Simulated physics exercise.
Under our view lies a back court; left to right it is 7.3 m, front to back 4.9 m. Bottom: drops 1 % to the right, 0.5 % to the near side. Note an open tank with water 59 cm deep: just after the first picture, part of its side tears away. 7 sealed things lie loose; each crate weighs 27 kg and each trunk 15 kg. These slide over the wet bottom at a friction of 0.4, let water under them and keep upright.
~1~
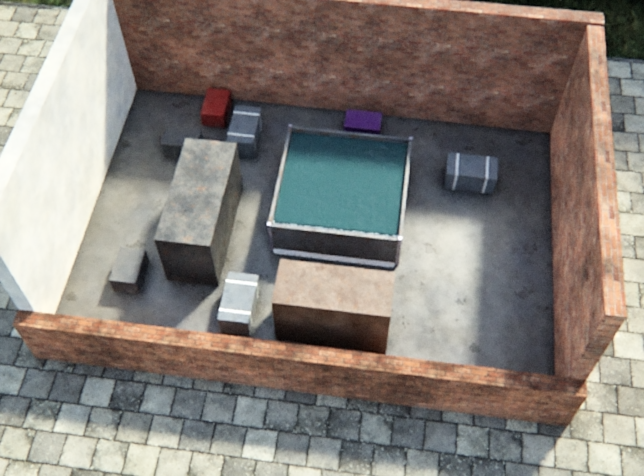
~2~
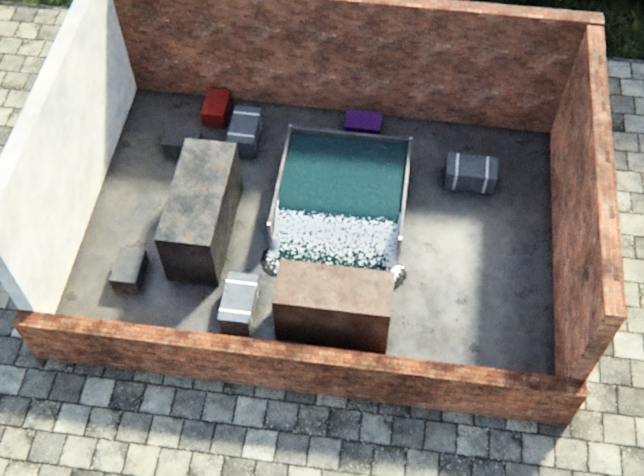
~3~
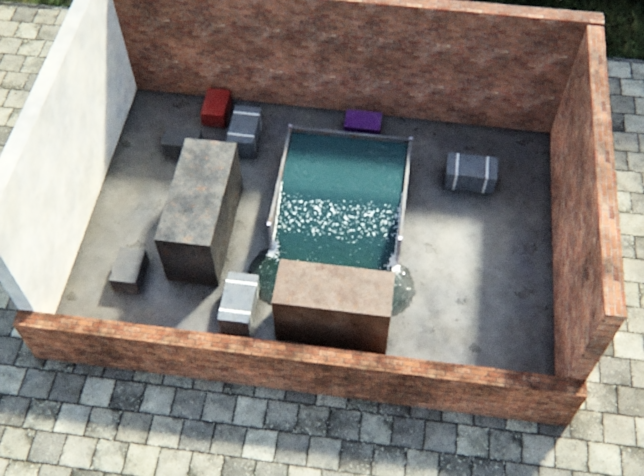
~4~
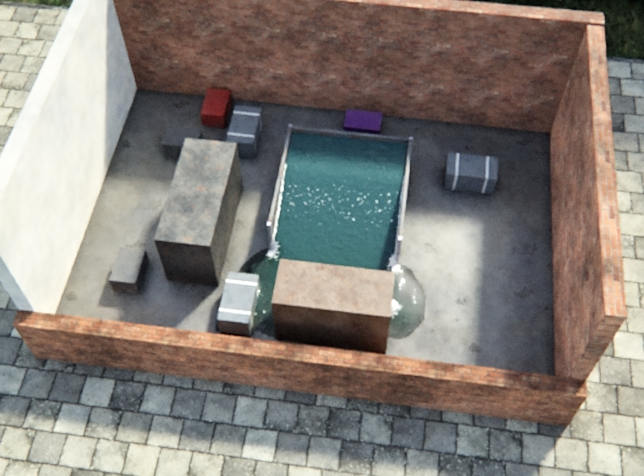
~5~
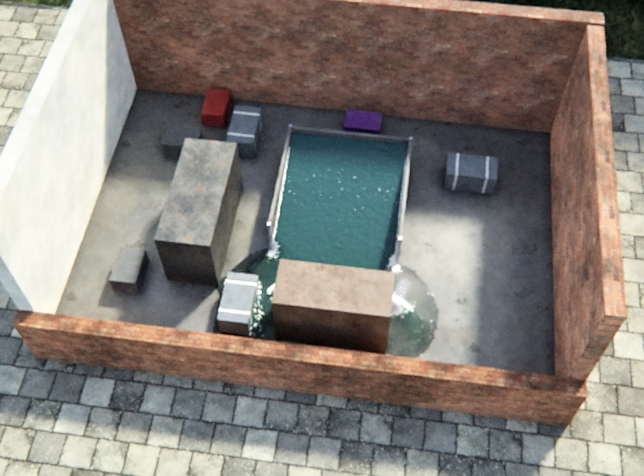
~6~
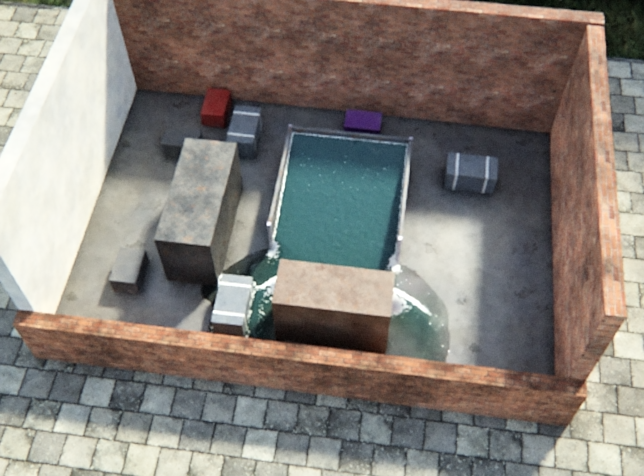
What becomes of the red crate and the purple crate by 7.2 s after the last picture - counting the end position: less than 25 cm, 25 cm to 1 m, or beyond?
Once settled, the red crate sits nearly where it was and the purple crate sits nearly where it was.
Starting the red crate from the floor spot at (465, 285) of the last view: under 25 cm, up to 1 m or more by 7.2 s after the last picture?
It goes a long way.
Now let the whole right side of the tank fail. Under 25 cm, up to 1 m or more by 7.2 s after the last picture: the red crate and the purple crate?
In that case the red crate slides a little, the purple crate ends far away.
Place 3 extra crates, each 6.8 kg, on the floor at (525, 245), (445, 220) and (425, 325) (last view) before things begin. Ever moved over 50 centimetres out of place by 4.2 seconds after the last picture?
In that order: More, short of it, past it.
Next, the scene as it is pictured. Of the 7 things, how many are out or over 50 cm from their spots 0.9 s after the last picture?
My count gives 1.
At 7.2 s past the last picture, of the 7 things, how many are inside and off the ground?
The number is 3.
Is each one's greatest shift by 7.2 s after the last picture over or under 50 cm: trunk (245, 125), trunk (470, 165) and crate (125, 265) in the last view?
Taking them in order: Fell shy, exceeded and exceeded.
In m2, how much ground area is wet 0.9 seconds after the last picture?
The covered patch comes to about 14 m2.
Then, 0.9 s after the last picture the red crate is near (215, 102), 0.0 m from its start, aground; the purple crate is near (363, 120), 0.0 m from its start, aground; 1 afloat.
Then, 2.8 s after the last picture the red crate is near (215, 102), 0.0 m from its start, aground; the purple crate is near (363, 120), 0.0 m from its start, aground; 1 afloat.
Then, 4.8 s after the last picture the red crate is near (215, 102), 0.0 m from its start, aground; the purple crate is near (363, 120), 0.0 m from its start, aground; 0 afloat.
Then, 7.2 s after the last picture the red crate is near (215, 102), 0.0 m from its start, aground; the purple crate is near (360, 123), 0.1 m from its start, aground; 3 afloat.
